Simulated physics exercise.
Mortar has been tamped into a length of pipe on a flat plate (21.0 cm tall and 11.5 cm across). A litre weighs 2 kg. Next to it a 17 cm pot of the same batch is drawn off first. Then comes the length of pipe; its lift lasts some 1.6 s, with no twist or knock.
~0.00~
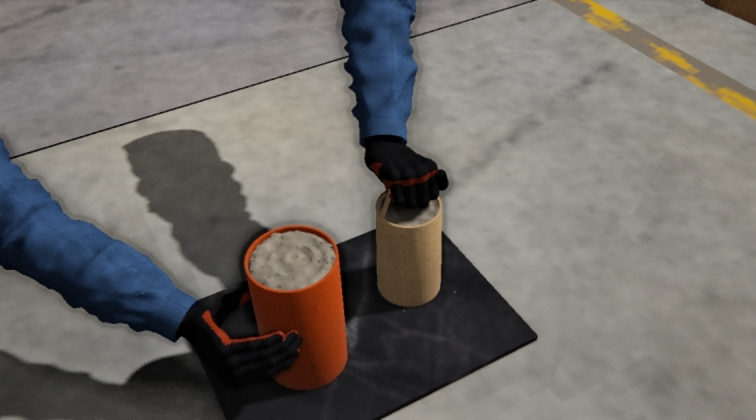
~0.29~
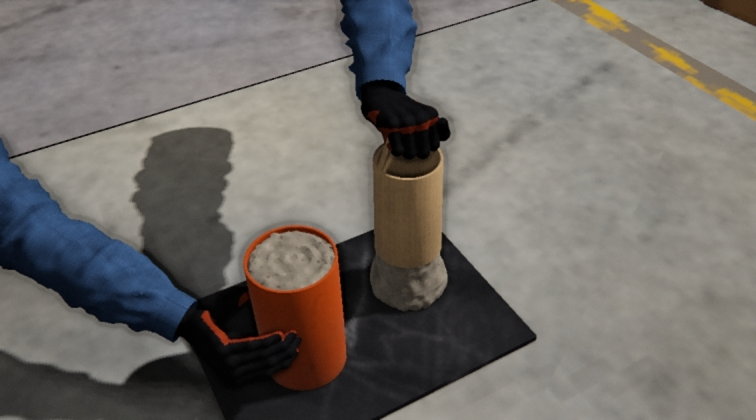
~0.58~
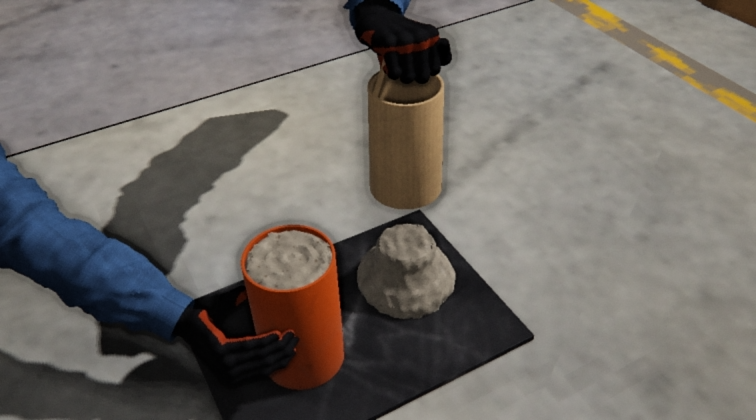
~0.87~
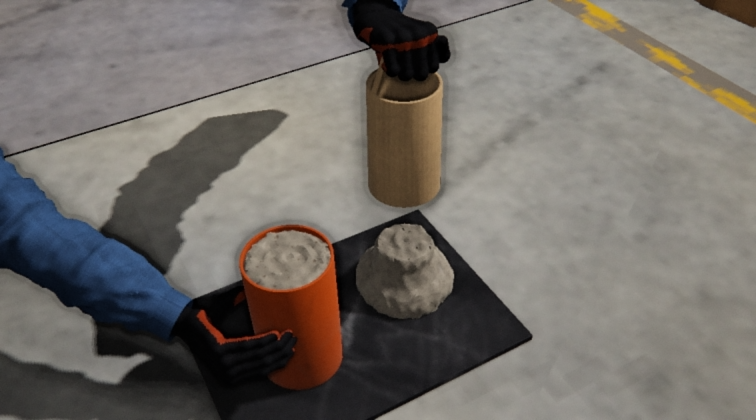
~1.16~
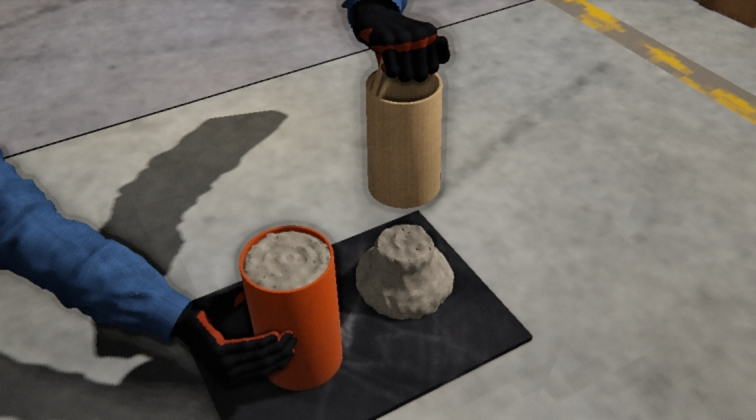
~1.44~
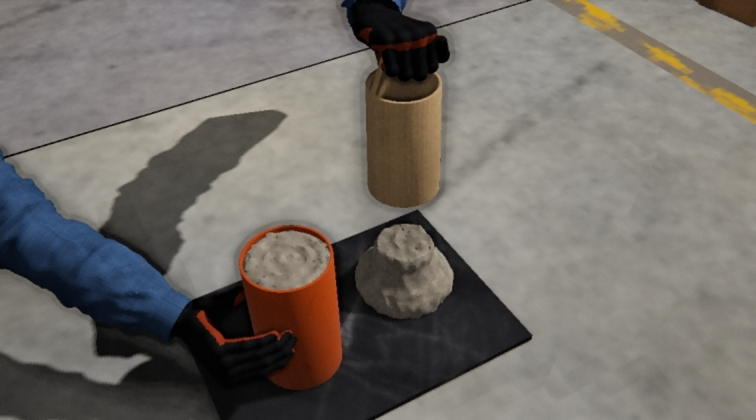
The video shows a gloved hand lifting a tan cylinder straight up off a dark plate, leaving a slumped grey mound, while another gloved hand stays against a filled orange cylinder on the left; the raised cylinder then stays nearly still.
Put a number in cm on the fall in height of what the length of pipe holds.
It comes to near 10 cm.
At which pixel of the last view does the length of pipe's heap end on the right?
Near (371, 356).
After 1.8 s, the length of pipe is up 4.0 cm; the mortar has come down 0.7 cm to 20 cm and is 13 cm wide.
After 2.2 s, the length of pipe is up 12 cm; the mortar has come down 8.8 cm to 12 cm and is 20 cm wide.
After 2.6 s, the length of pipe is up 20 cm; the mortar has come down 9.4 cm to 12 cm and is 21 cm wide.
After 3.1 s, the length of pipe is clear; the mortar has come down 9.4 cm to 12 cm and is 21 cm wide.
After 3.6 s, at rest, the length of pipe is clear; the mortar has come down 9.5 cm to 11 cm and is 21 cm wide.
